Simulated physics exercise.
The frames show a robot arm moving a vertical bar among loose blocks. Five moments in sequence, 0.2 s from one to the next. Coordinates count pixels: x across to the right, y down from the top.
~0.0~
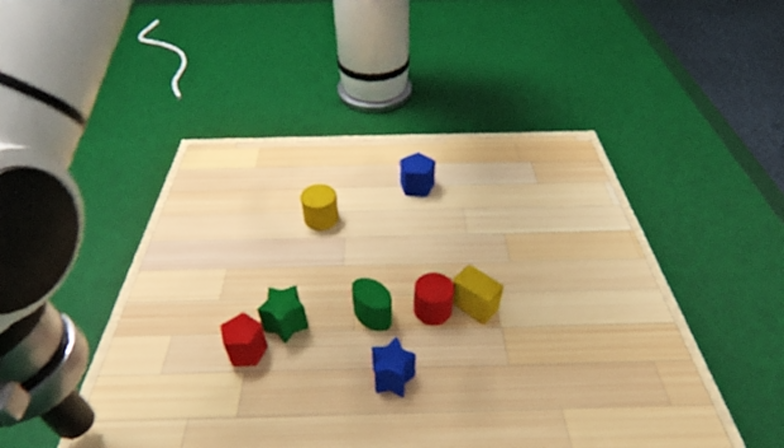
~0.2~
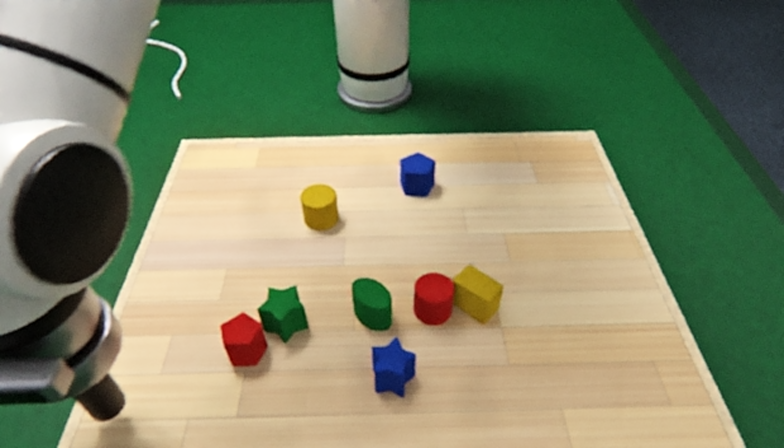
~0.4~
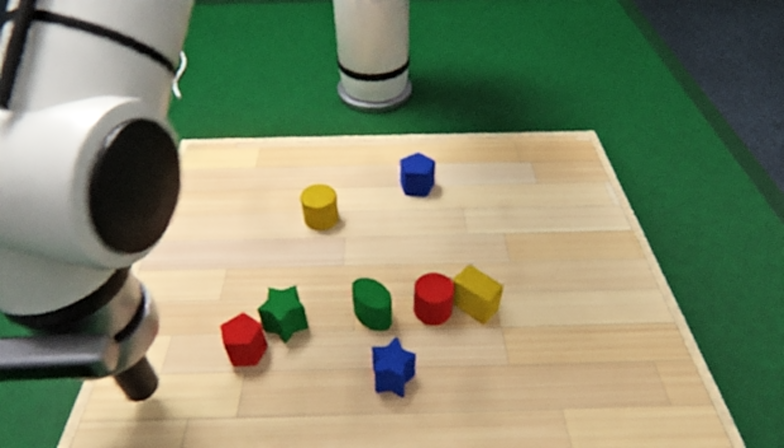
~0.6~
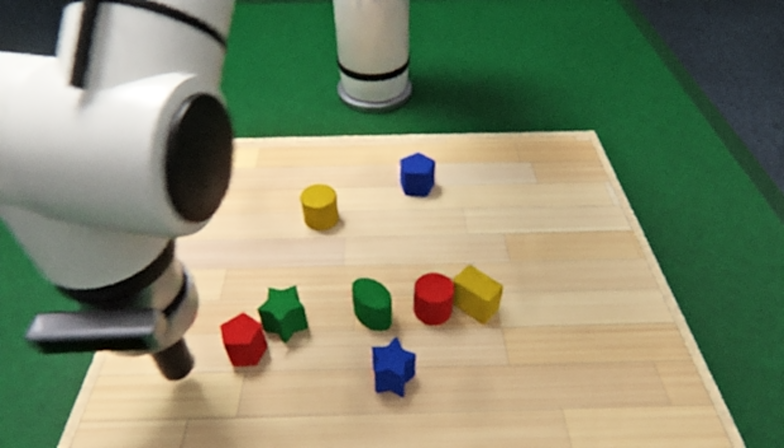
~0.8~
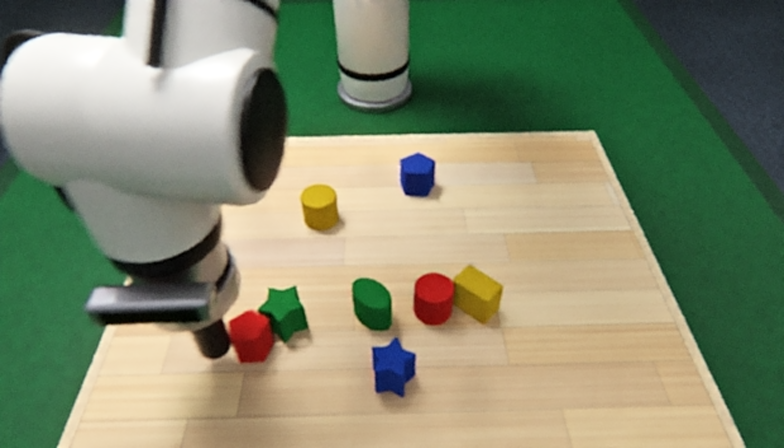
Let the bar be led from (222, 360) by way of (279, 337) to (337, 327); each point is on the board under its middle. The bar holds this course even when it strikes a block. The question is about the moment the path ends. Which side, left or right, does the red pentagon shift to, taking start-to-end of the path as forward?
Towards the left-hand side.
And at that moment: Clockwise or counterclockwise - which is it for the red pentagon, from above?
Looking from above, the answer is counterclockwise.
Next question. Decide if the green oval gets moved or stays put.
Here's my answer: The green oval gets displaced.
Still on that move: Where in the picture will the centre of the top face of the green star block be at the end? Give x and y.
Just about (347, 255).
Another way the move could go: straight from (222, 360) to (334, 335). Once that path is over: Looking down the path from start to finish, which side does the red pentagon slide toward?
The left.
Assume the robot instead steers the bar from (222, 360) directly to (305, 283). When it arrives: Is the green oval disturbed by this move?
Gets moved.
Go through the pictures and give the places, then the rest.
Lower end of the bar (77, 423), tops of blocks, red pentagon (239, 329), green star block (281, 301), green oval (371, 292), blue star block (392, 356), in the first frame.
Bar (108, 405), blocks as before, in the second frame.
Bar (142, 387), blocks as before, in the third frame.
Bar (178, 367), blocks as before, in the fourth frame.
Bar (216, 346), red pentagon (247, 325), green star block (281, 301), green oval (371, 292), blue star block (392, 356), in the fifth frame.
The first path, step by step. One third of the way, bar (256, 329); red pentagon (285, 307), turned 15° anticlockwise; green star block (309, 284).
Two thirds of the way, bar (296, 318); red pentagon (323, 293), turned 30° anticlockwise; green star block (335, 267), turned 20° anticlockwise.
At the end, bar (335, 313); red pentagon (351, 281), turned 55° anticlockwise; green star block (347, 255), turned 45° anticlockwise; green oval (387, 287), turned 35° clockwise; blue star block not moved.
